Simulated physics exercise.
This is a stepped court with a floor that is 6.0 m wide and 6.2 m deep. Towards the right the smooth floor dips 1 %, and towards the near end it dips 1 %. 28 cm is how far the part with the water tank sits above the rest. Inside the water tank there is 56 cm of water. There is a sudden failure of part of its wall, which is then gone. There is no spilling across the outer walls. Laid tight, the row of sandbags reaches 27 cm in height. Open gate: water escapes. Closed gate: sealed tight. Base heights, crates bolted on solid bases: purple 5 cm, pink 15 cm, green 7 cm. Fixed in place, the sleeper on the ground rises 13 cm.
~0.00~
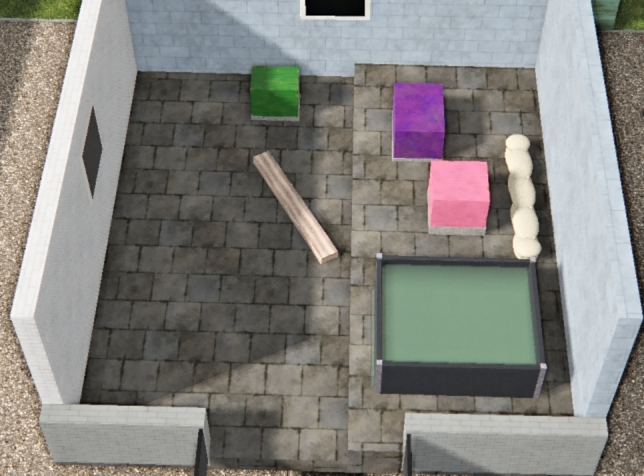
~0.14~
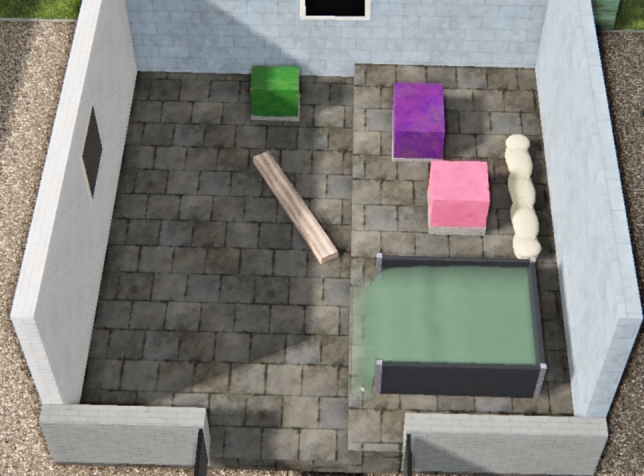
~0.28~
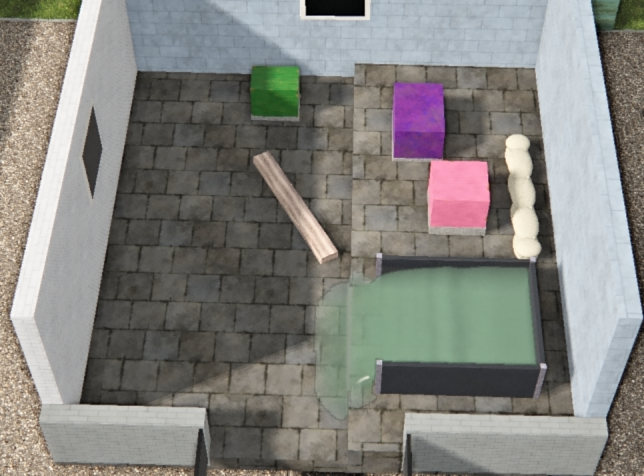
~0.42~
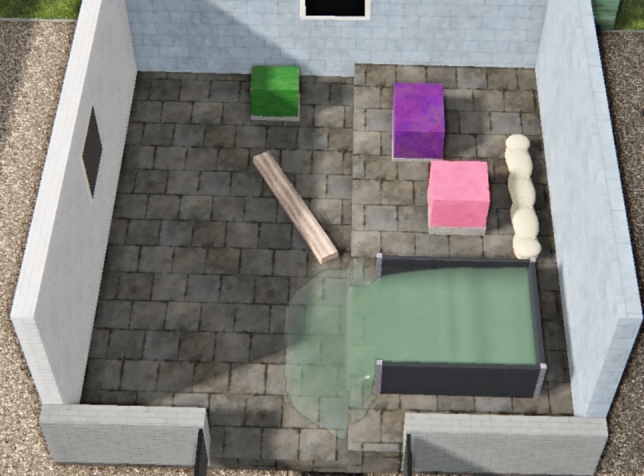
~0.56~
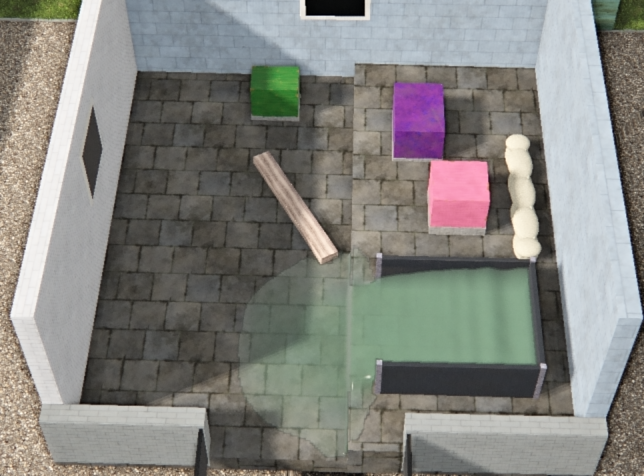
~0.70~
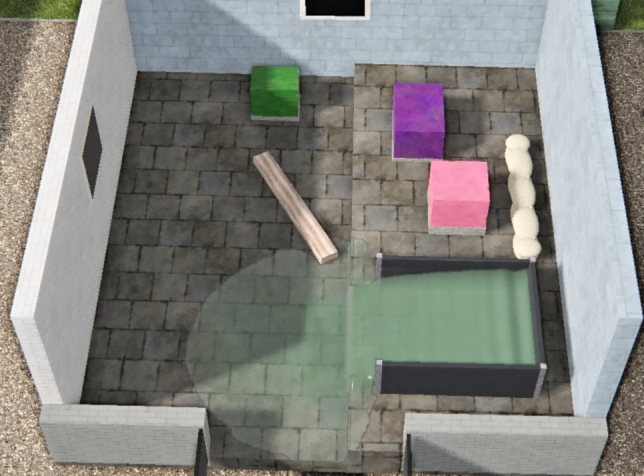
In a walled stone courtyard with coloured blocks and a wooden beam, greenish water sat still in a dark tank, then burst out its left side and spread leftward across the paving in a widening, rounded sheet.
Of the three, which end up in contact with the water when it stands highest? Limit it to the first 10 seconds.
At the highest water, the purple crate stays clear, the pink crate stays clear, the green crate is in contact.
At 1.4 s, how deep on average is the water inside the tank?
It averages close to 29 centimetres.
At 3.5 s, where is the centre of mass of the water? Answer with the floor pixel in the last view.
Roughly (227, 315) in the last picture.
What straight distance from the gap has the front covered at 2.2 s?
That works out near 4.4 m.
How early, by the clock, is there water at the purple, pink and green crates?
Purple not in the 10 s, pink not within the 10 s, green 4.0 s.
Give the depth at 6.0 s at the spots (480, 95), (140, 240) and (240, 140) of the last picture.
Around 0 cm, 5 cm and 5 cm, in the order given.
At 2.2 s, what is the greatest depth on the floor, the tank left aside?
Roughly 38 cm.
After 1.4 s water covers 30 % of the floor and is deepest (25 cm) near (91, 346); purple plinth not reached, pink plinth not reached, green plinth not reached.
After 2.2 s water covers 40 % of the floor and is deepest (38 cm) near (107, 422); purple plinth not reached, pink plinth not reached, green plinth not reached.
After 3.5 s water covers 45 % of the floor and is deepest (19 cm) near (187, 373); purple plinth not reached, pink plinth not reached, green plinth not reached.
After 6.0 s water covers 60 % of the floor and is deepest (15 cm) near (351, 80); purple plinth not reached, pink plinth not reached, green plinth reached.
After 10.0 s water covers 65 % of the floor and is deepest (13 cm) near (335, 240); highest at the purple plinth 0 cm, highest at the pink plinth 0 cm, highest at the green plinth 11 cm.
